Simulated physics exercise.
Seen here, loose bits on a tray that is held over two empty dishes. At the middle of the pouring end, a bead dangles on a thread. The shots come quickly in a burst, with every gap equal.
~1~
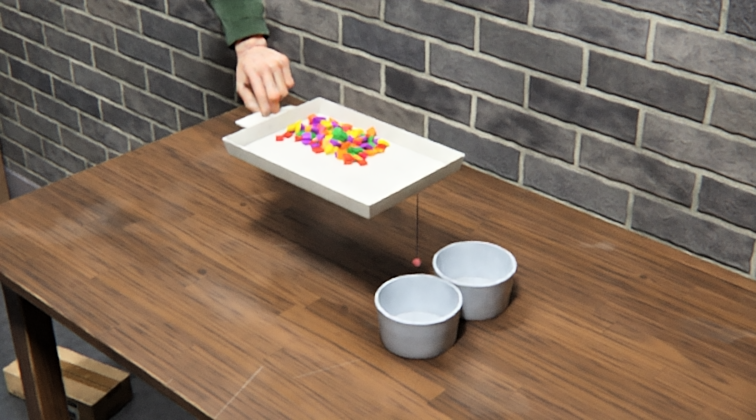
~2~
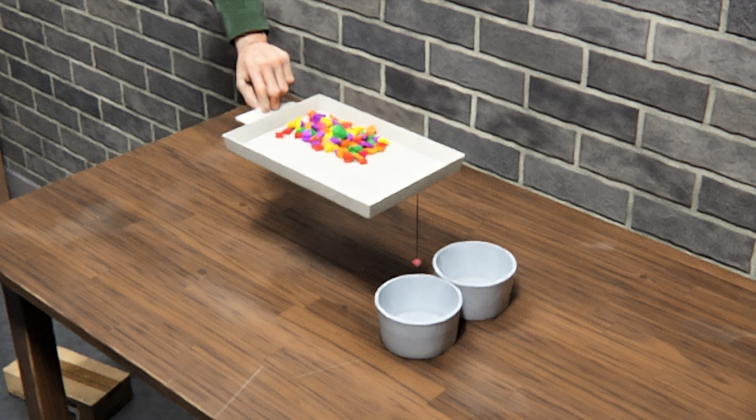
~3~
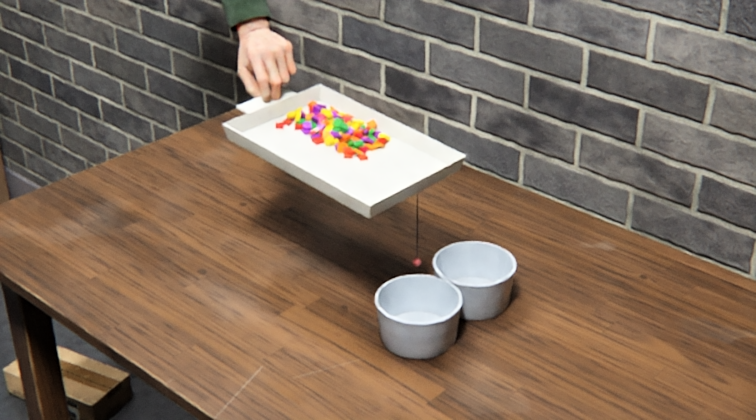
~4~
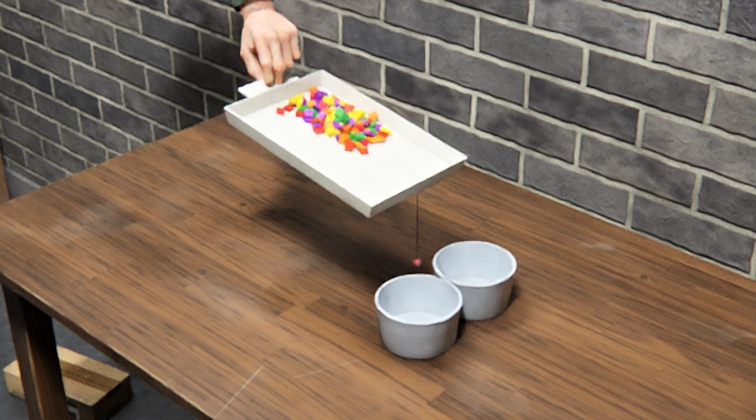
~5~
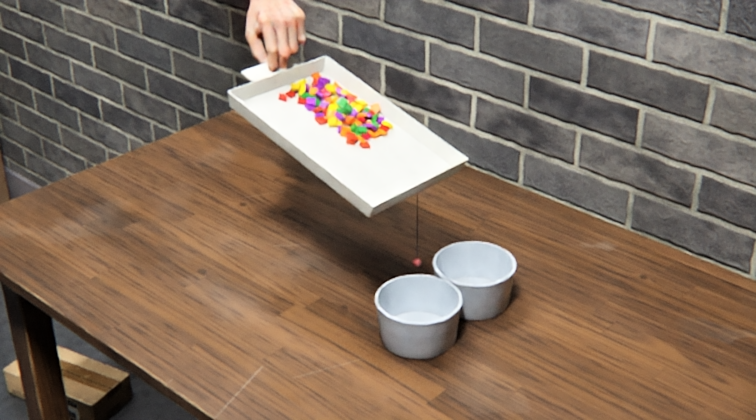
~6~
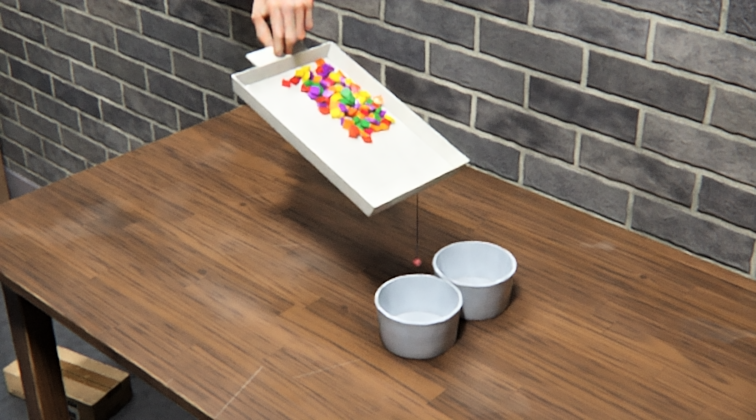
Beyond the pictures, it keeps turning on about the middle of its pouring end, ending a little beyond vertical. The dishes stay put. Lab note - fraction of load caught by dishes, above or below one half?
Above one half.
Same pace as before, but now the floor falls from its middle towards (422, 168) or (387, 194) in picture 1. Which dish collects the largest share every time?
The right-side dish first and the left-side dish second.
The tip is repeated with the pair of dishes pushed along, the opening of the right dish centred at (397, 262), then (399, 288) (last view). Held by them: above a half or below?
For the two tries in order: Not as much as half, not as much as half.
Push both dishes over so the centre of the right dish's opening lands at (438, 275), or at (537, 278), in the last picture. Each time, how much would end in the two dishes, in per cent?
Roughly 40 per cent, and 20 per cent.
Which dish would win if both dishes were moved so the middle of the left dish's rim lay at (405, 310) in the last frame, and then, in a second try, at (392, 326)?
In the first position the right of the two, in the second the right of the two.
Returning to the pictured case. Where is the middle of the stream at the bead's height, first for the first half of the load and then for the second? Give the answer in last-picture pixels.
First roughly (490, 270), then roughly (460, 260).
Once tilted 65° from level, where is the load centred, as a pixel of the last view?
Somewhere about pixel (442, 163).
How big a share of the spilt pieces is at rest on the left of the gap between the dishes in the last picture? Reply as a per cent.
Near 10 in a hundred.
Just after the last frame, tray tipped steeply; almost all on the tray; just a few in the air.
A moment on, tray tipped past a quarter turn; roughly a quarter on the tray; about a tenth in the left dish; roughly a third in the right dish; roughly a quarter outside both; about a tenth in the air.
Further on, tray tipped past a quarter turn; about a tenth in the left dish; roughly two thirds in the right dish; roughly a quarter outside both.
When it is over, tray tipped past a quarter turn; about a tenth in the left dish; roughly two thirds in the right dish; roughly a quarter outside both.
